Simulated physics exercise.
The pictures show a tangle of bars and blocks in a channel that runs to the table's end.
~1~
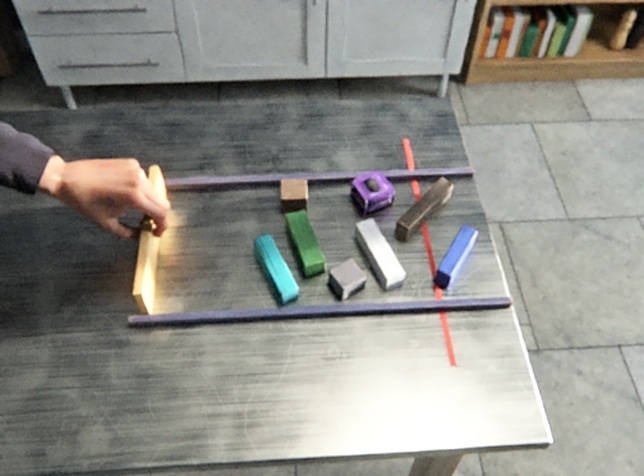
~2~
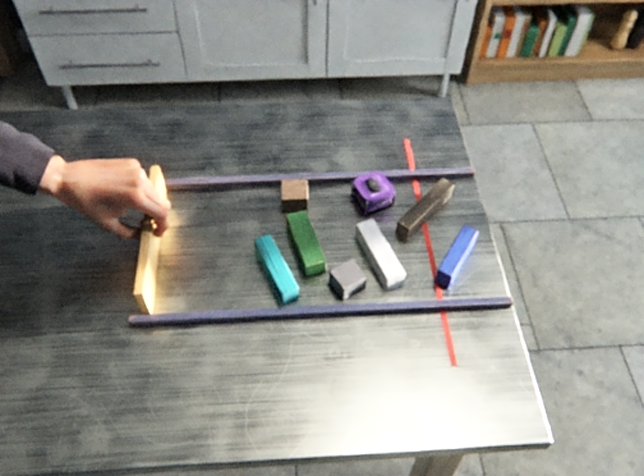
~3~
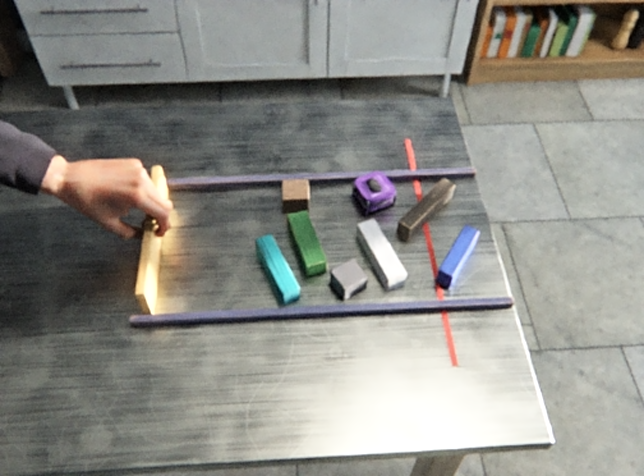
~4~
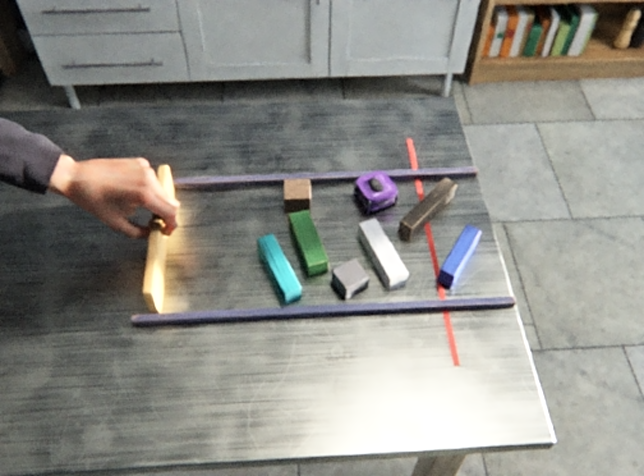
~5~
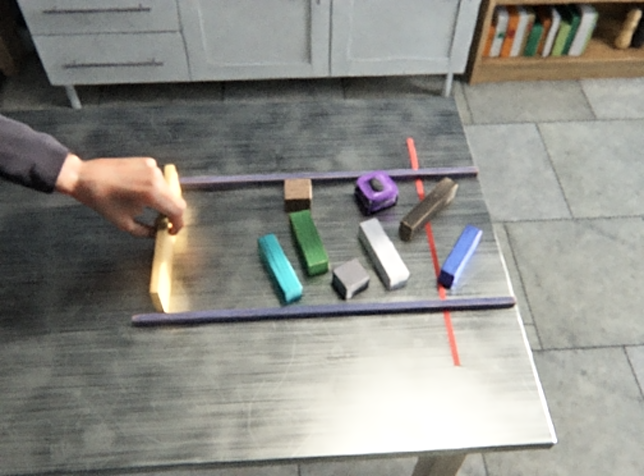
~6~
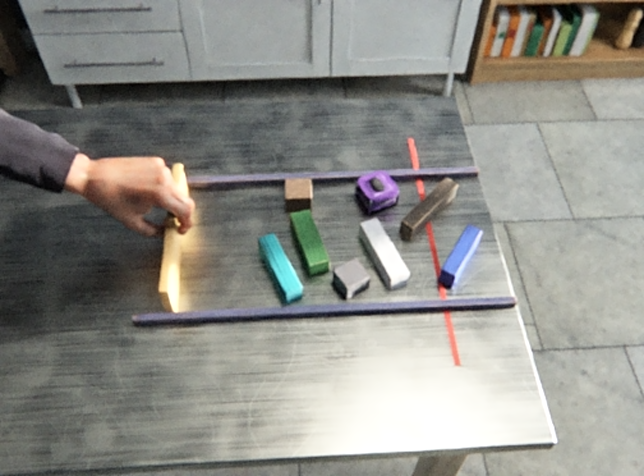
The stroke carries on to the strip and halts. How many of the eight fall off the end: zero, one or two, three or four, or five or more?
Outcome: The number that fall off is one or two.
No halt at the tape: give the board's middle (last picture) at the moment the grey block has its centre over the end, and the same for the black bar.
At (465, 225) for the grey block; at (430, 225) for the black bar.
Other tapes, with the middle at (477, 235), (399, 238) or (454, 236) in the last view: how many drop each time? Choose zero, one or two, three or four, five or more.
One after another: Five or over; zero; three or four.
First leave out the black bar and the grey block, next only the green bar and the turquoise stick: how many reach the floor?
Fallen: 0, and 0 in the other try.
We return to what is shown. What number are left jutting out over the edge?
Overhanging: 0.
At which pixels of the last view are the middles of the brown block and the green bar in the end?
First (436, 190), then (459, 232).
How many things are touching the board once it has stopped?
The number is 2.
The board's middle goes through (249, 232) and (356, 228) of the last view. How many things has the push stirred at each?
The counts are 0 and 7.
Soon after, none off yet; blue stick at rest near (460, 256); black bar at rest near (429, 208); purple case at rest near (377, 193).
Then, none off yet; blue stick at rest near (460, 256); black bar moving near (435, 206); purple case moved a little near (392, 194).
At rest, the number that fall off is one or two; fallen, black bar and blue stick.
